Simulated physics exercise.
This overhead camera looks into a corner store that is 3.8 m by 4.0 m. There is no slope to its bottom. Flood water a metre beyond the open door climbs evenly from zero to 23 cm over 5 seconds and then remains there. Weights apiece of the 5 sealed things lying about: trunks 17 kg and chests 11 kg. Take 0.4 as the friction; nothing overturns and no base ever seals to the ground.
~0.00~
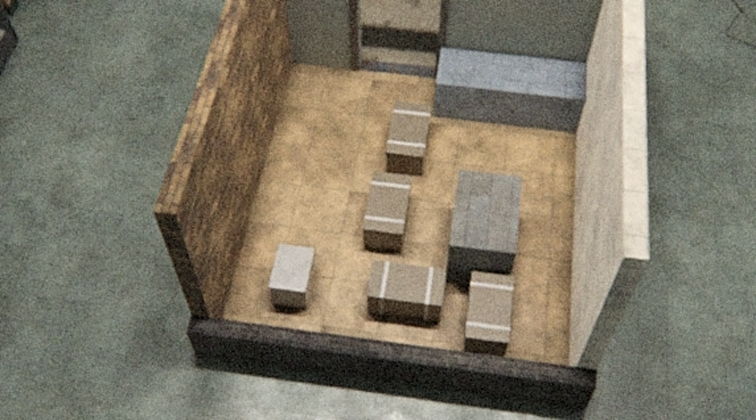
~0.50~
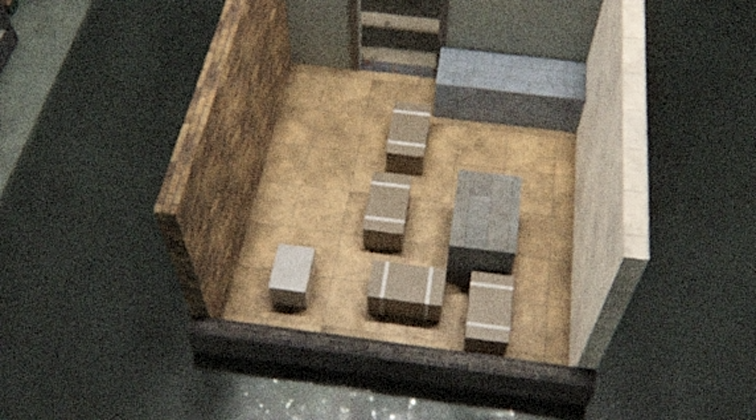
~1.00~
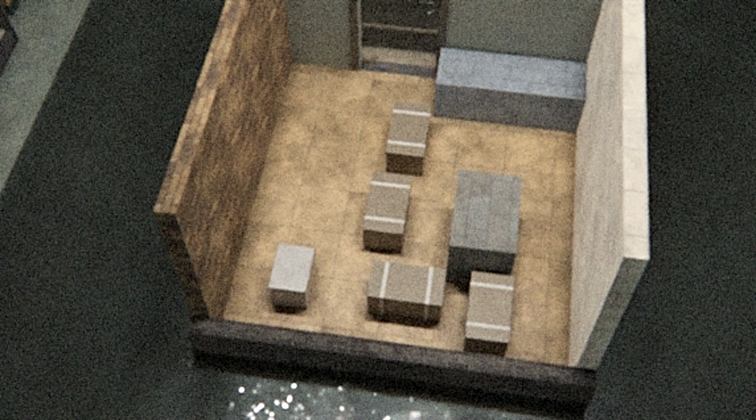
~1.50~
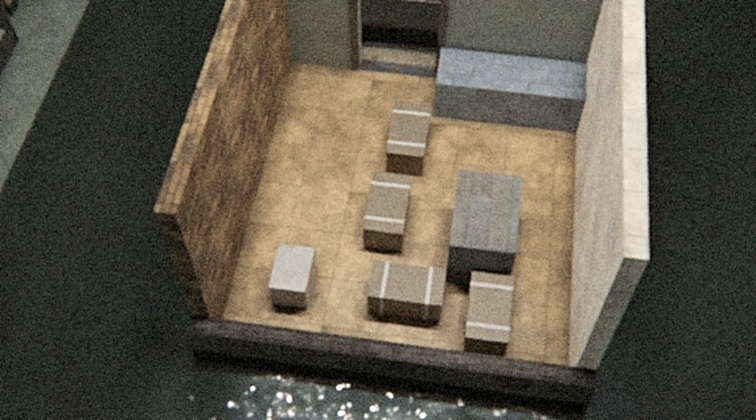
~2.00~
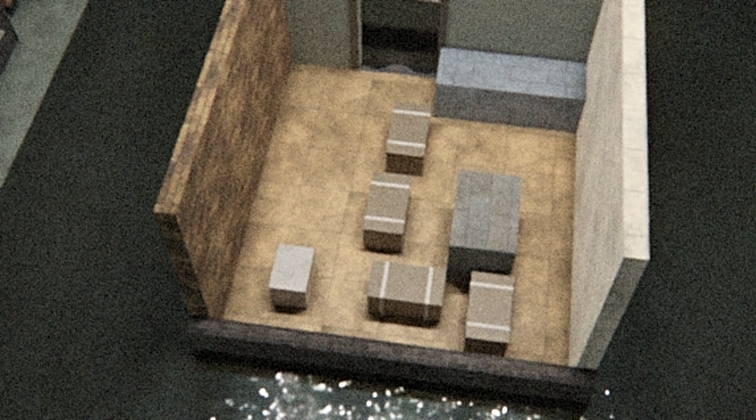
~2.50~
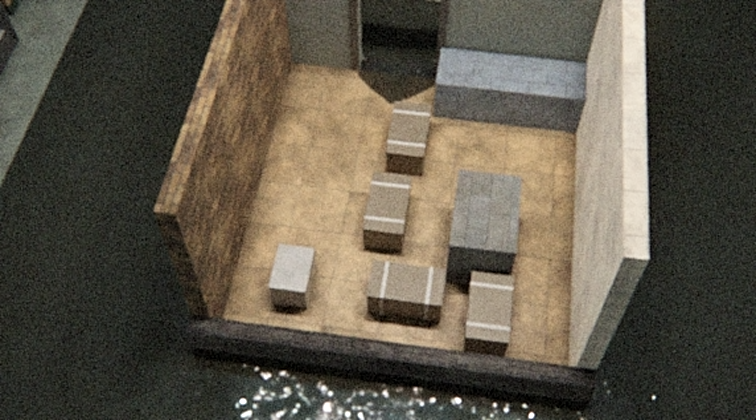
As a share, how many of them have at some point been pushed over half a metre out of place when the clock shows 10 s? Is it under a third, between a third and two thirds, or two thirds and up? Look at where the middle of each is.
Large share.
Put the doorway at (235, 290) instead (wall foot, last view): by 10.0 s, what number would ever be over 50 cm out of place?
In that case the number is 4.
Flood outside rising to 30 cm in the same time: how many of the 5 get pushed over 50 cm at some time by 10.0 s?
Then it comes to 4.
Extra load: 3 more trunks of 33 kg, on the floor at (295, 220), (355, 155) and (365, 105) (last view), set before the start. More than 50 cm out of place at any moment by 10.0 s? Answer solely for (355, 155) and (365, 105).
Above the limit, then above the limit.
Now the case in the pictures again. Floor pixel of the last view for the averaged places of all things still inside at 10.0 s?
Near (448, 297).
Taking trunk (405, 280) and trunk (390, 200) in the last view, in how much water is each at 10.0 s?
About 10 and 11 cm.
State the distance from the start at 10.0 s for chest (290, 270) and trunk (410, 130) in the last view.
Shifts: 150 cm / 100 cm.
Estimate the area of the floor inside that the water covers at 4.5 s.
5.5 m2.
After 3.5 s 0 of 5 are over 50 cm from their spots; 0 afloat.
After 4.5 s 0 of 5 are over 50 cm from their spots; 0 afloat.
After 7.0 s 1 of 5 are over 50 cm from their spots; 2 afloat.
After 10.0 s 5 of 5 are over 50 cm from their spots, and 5 have been at some point; 5 afloat.
